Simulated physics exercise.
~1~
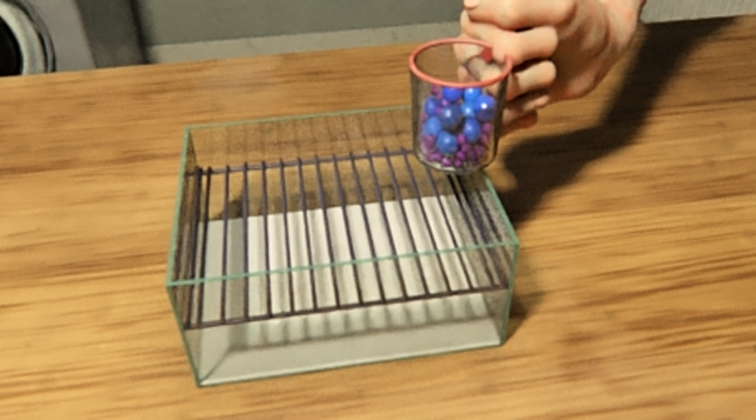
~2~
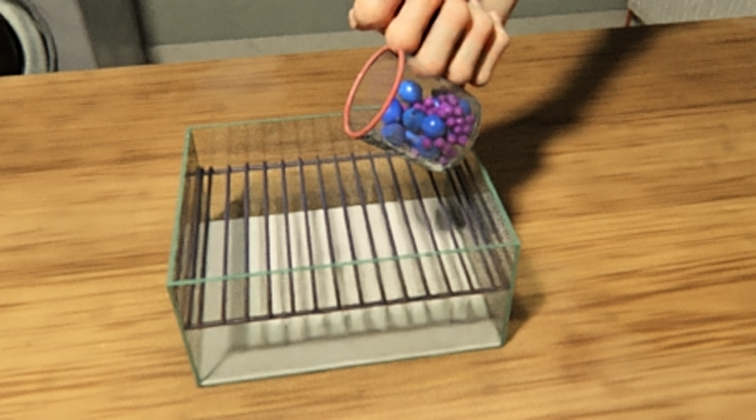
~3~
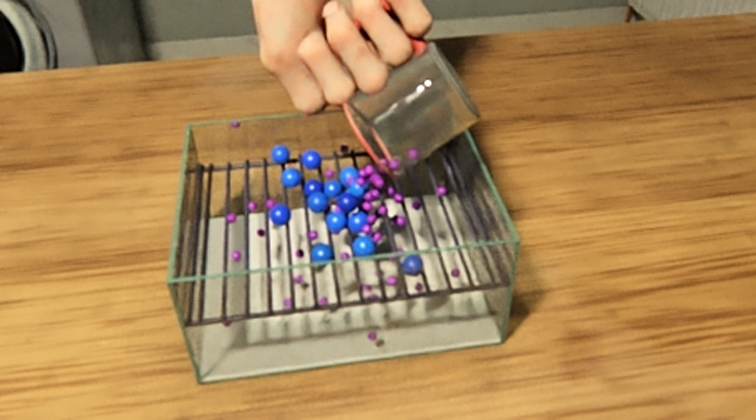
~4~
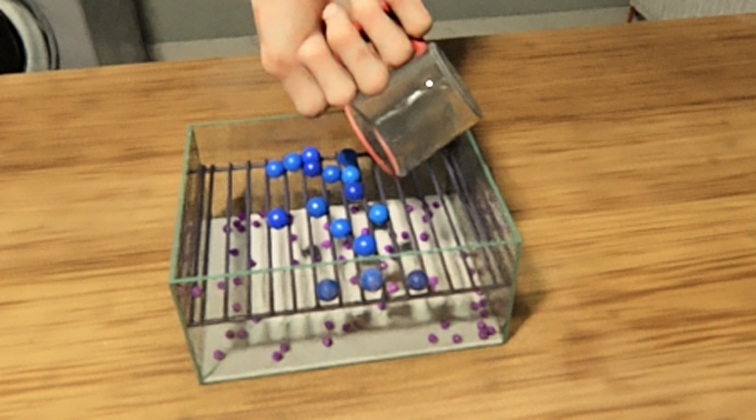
On a wooden table, a hand tips beads over wires; blue stay above, purple fall below.
